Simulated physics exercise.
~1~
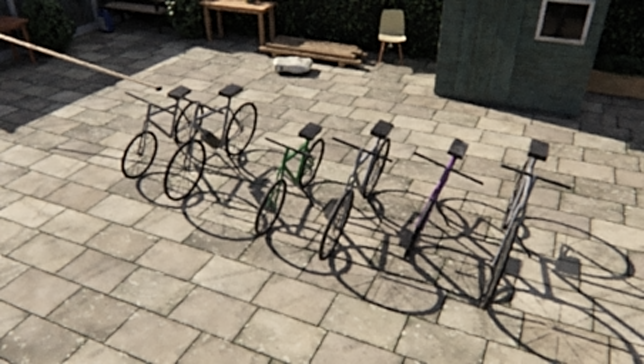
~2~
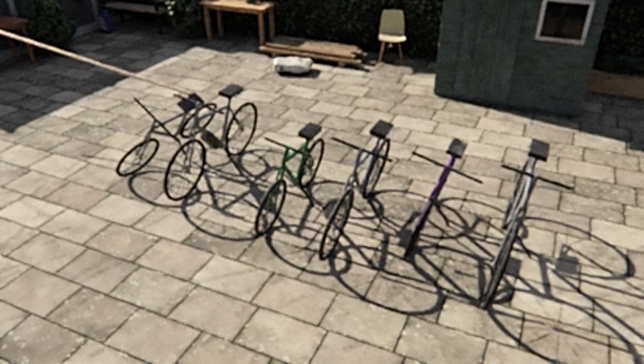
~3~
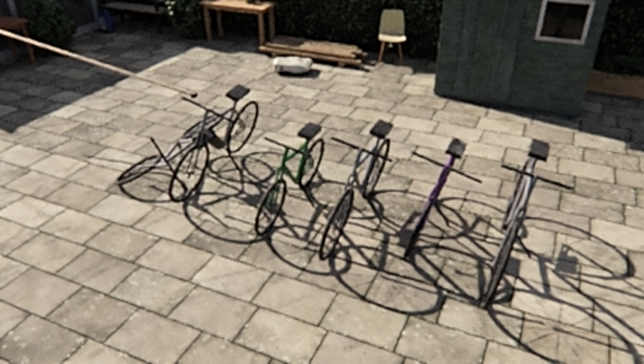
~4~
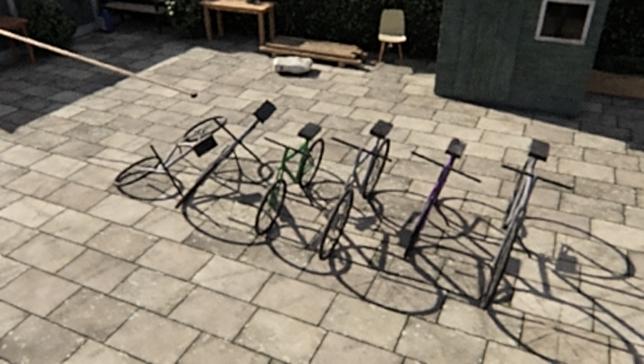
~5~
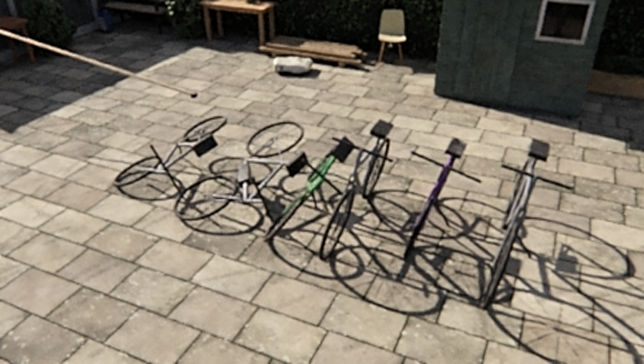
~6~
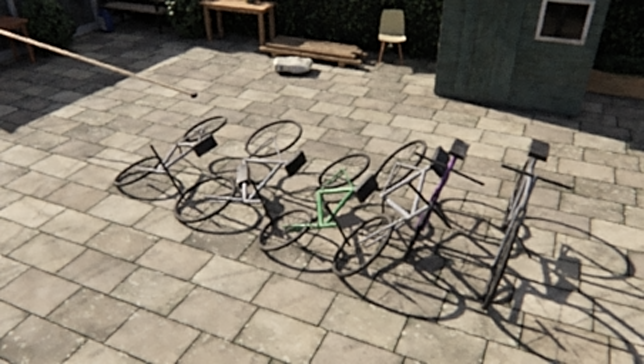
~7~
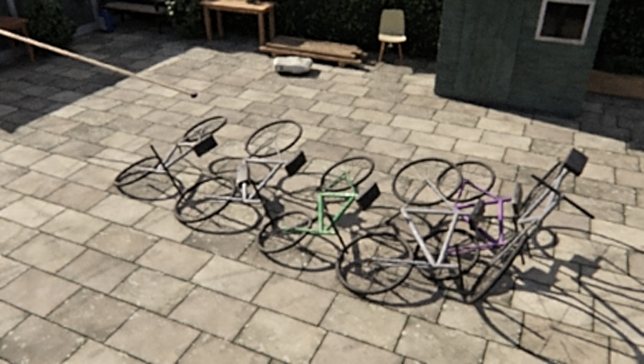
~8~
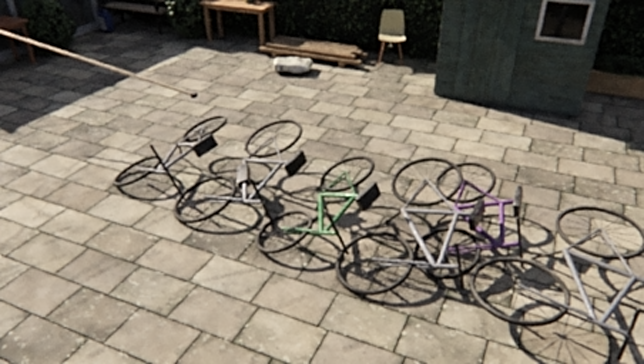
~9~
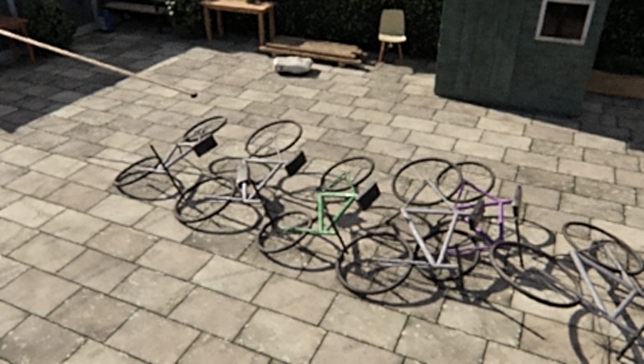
Row of six parked bicycles toppling one after another from left to right on a paved patio, all ending flat beside a pole.
